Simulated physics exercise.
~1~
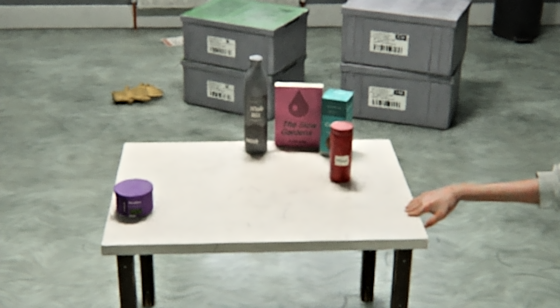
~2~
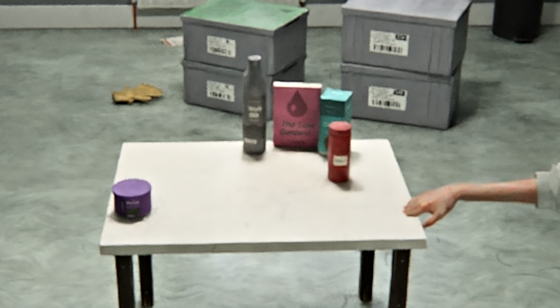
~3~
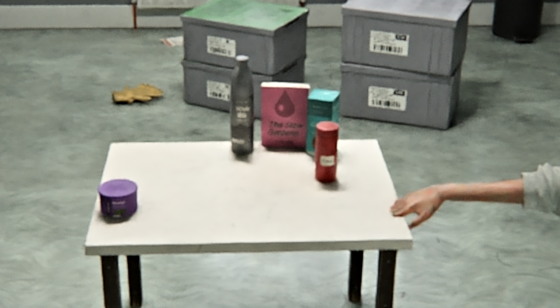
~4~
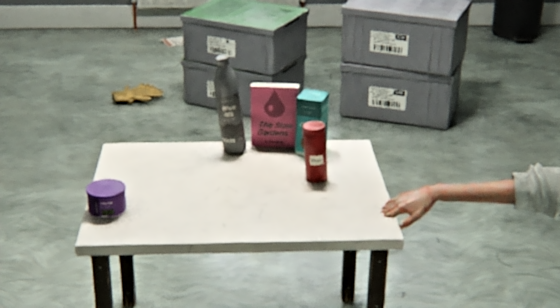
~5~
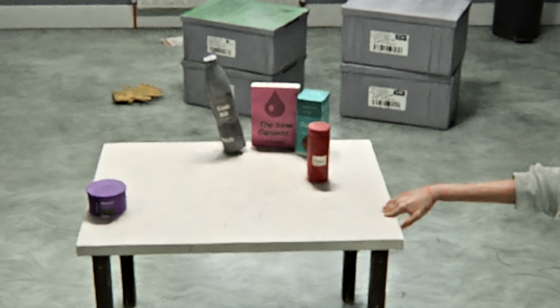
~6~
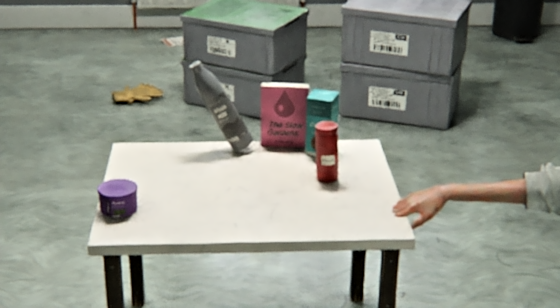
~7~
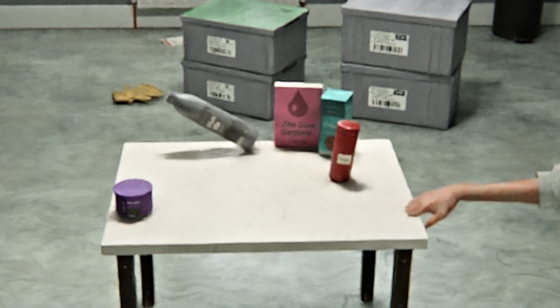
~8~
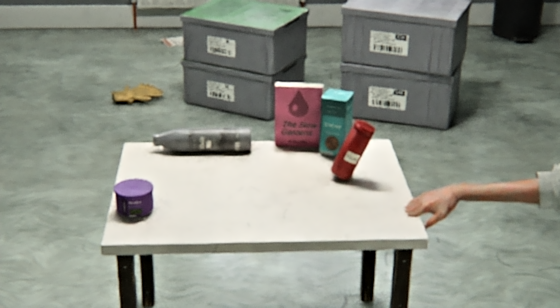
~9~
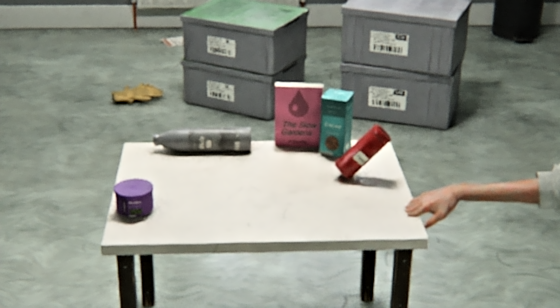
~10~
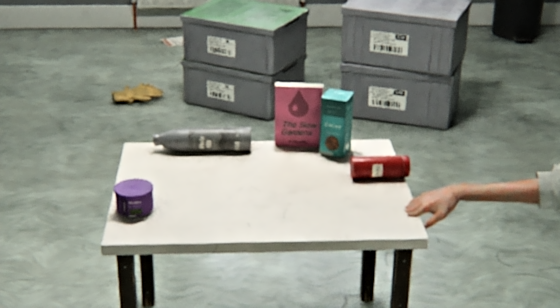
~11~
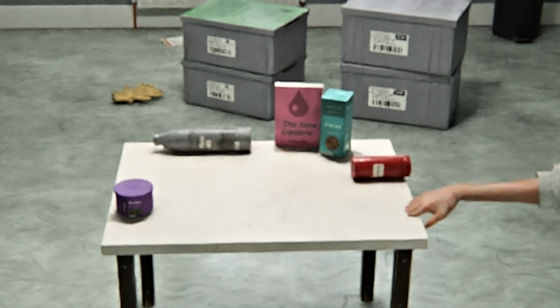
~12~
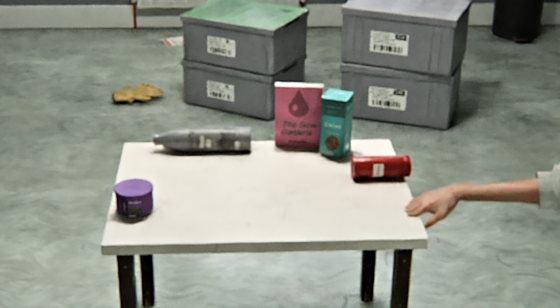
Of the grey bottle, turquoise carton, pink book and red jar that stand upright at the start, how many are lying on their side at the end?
Two of them are lying on their side at the end, the grey bottle and the red jar.
